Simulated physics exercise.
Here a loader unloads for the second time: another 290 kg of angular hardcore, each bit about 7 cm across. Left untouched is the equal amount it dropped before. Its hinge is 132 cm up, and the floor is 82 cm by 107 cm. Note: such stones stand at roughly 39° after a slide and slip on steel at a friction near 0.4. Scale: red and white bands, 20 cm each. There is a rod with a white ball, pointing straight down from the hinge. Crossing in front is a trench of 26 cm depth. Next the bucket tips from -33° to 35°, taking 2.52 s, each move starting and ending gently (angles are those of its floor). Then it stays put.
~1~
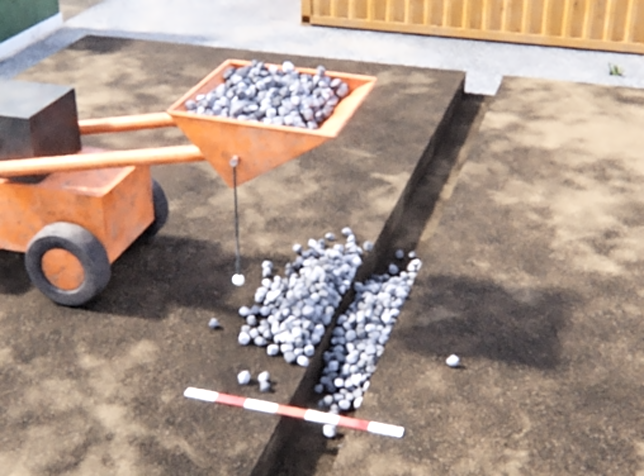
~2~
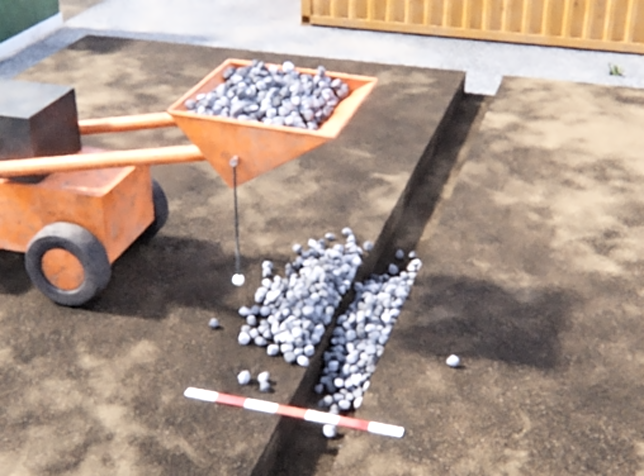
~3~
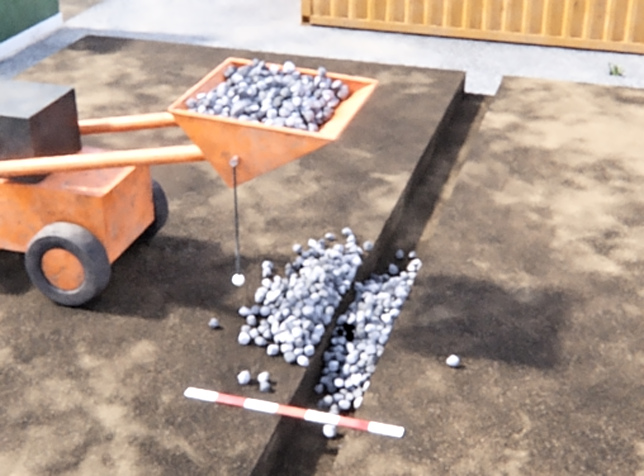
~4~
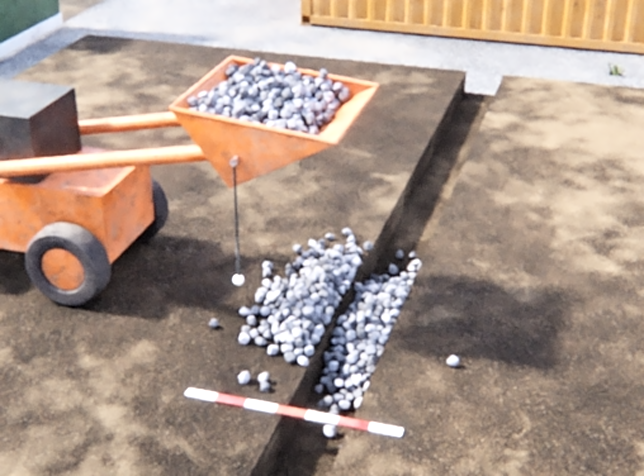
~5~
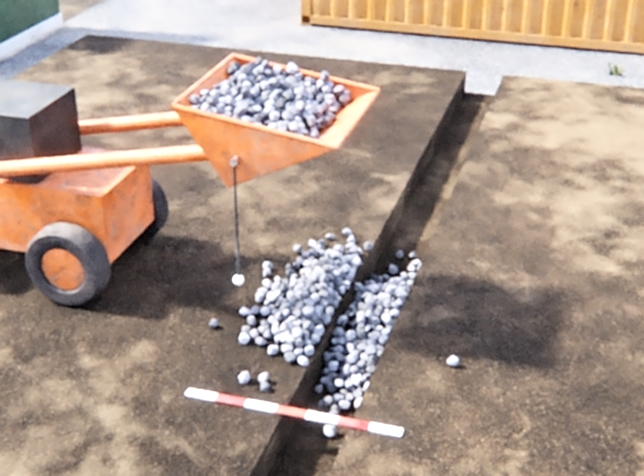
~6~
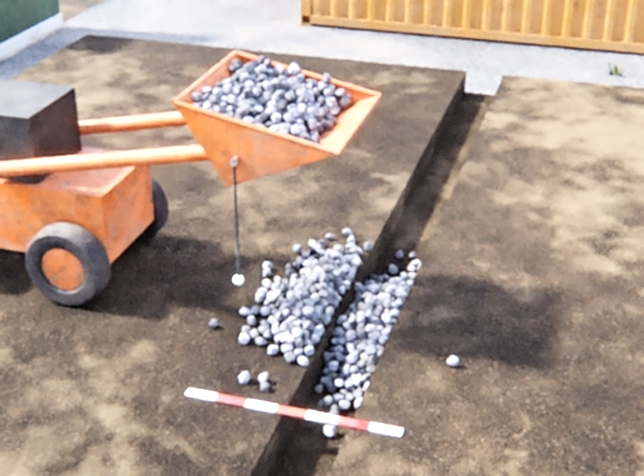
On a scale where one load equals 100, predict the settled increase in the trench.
The settled increase is about 64 in every hundred.
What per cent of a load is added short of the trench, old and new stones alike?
My estimate is about 0 per cent of a load.
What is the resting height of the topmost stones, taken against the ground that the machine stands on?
It reaches near 26 cm up from the ground.
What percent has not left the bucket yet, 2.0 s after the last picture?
Held: Around 35 % of the load.
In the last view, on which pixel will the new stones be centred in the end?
Their centre ends up near (386, 307).
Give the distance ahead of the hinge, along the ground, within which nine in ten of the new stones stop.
Roughly 130 centimetres.
Then, 1.3 s after the last picture the floor is at 24°; in per cent of one load, 98 in the bucket, 40 short of the trench, 61 in the trench; the foremost stones are at (404, 320).
Then, 2.0 s after the last picture the floor is at 35°; in per cent of one load, 36 in the bucket, 43 short of the trench, 116 in the trench, 5 past the trench; the foremost stones are at (437, 323).
Then, 2.4 s after the last picture the floor is at 35°; in per cent of one load, 8 in the bucket, 42 short of the trench, 129 in the trench, 21 past the trench; the foremost stones are at (470, 314).
Then, 4.9 s after the last picture the floor is at 35°; in per cent of one load, 0 in the bucket, 40 short of the trench, 124 in the trench, 36 past the trench; the foremost stones are at (501, 306). Net gain in the trench, 64.
